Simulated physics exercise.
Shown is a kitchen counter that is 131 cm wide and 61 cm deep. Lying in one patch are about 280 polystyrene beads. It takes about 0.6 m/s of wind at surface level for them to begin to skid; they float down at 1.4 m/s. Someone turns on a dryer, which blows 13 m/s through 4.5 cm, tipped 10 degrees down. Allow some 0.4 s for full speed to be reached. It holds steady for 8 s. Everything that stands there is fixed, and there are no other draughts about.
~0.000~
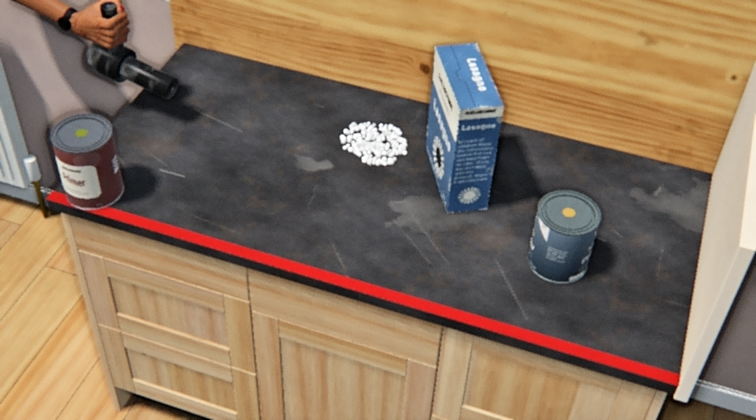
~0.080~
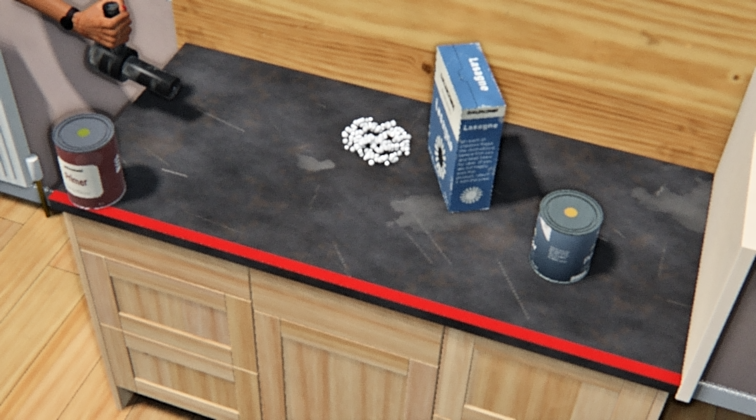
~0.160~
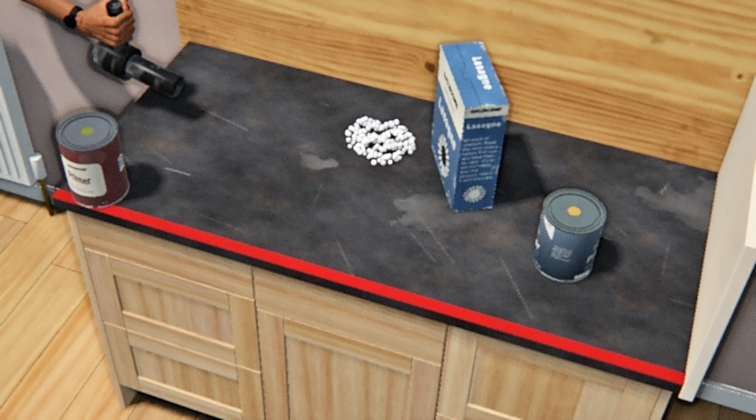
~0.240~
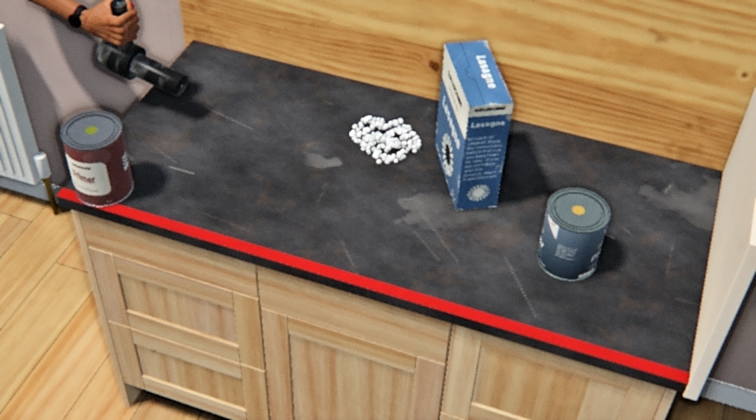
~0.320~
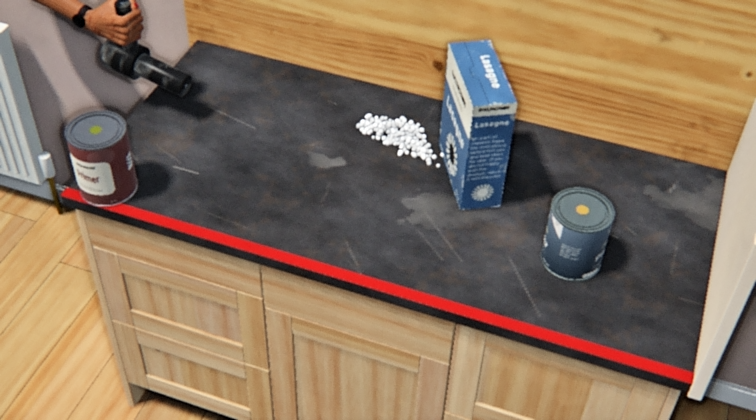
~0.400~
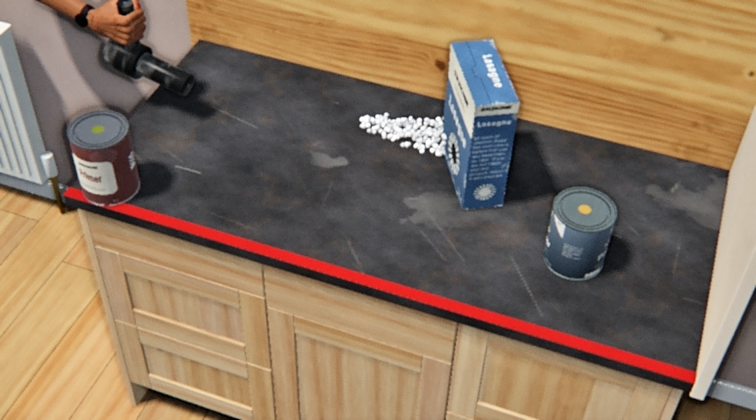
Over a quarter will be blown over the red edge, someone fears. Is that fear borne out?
No - at most a quarter is lost there.
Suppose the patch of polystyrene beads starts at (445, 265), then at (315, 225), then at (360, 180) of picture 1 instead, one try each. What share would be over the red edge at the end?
Taking the three spots in order, you'd get around 100 percent, 100 percent and 70 percent.
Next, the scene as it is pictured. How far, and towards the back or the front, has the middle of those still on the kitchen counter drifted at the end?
Shift: Towards the far edge, some 15 cm.
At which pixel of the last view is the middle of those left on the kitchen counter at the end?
(565, 134).
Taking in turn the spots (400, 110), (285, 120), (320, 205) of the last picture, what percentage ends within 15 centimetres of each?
First spot near 20 %, second near 0 %, third near 0 %.
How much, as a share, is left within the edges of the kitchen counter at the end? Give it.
Result: Some 100 %.
After 1.6 s, 0 % are over the red edge; the middle of those still in play is near (519, 125); 5 % have settled or left.
After 2.6 s, 0 % are over the red edge; the middle of those still in play is near (534, 130); 9 % have settled or left.
After 4.4 s, 0 % are over the red edge; the middle of those still in play is near (554, 126); 11 % have settled or left.
After 8.0 s, at the end, 1 % are over the red edge; the middle of those still in play is near (565, 134).
